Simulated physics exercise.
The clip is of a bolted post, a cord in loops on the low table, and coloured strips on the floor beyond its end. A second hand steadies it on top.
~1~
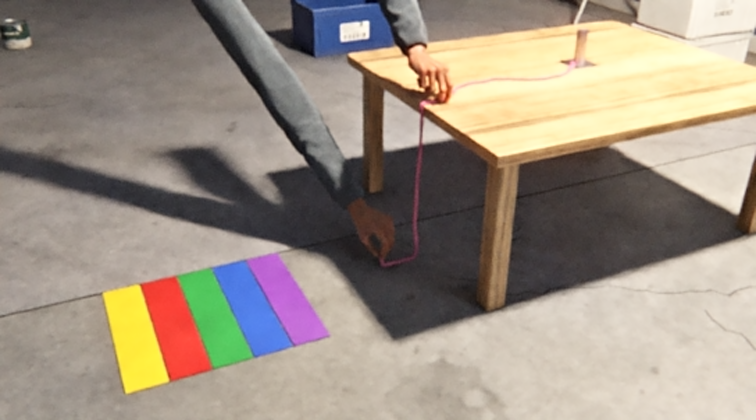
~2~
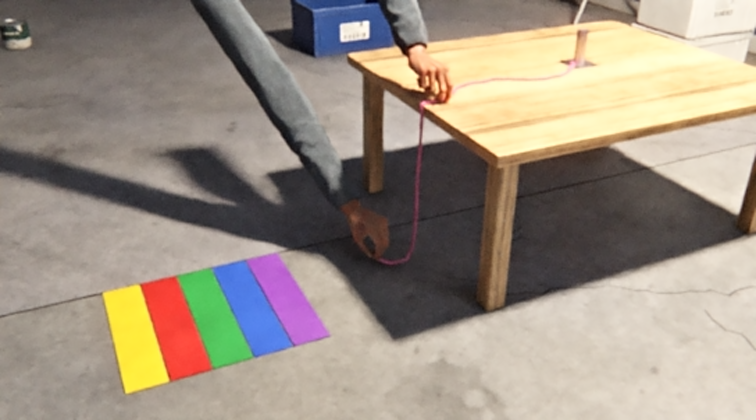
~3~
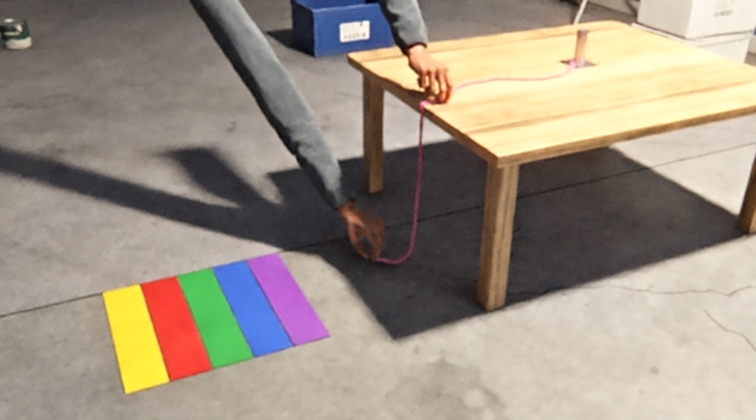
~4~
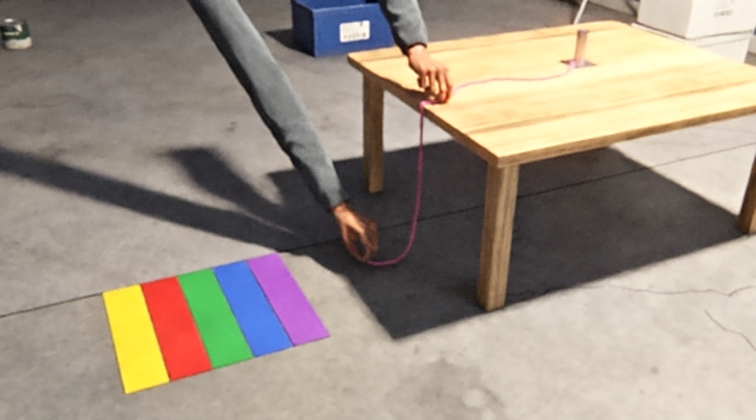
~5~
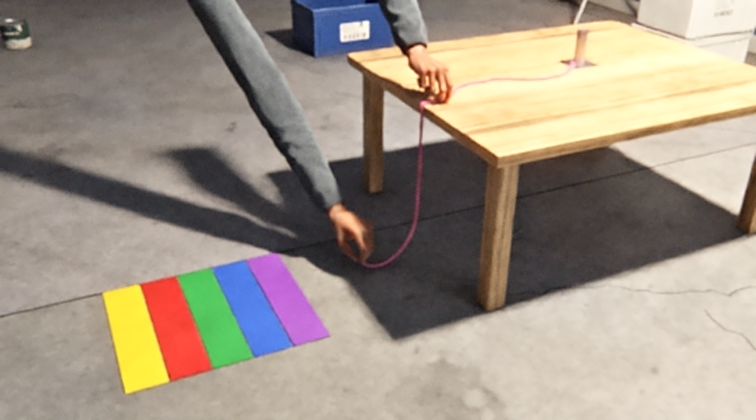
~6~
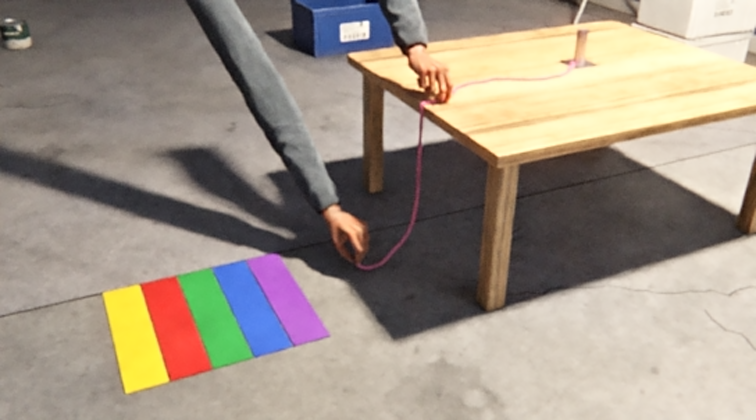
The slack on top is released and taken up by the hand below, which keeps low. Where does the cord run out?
The end stops over the blue strip.
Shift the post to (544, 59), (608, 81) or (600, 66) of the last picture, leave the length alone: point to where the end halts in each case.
About (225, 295), (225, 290) and (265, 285).
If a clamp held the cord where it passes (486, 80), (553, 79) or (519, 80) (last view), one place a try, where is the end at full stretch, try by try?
The places are (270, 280), (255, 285) and (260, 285).
A little later, end near (316, 270); short of the strips.
Next, end near (270, 281); over purple.
When it is tight, end near (243, 288); over blue. It gets as far as the blue strip.
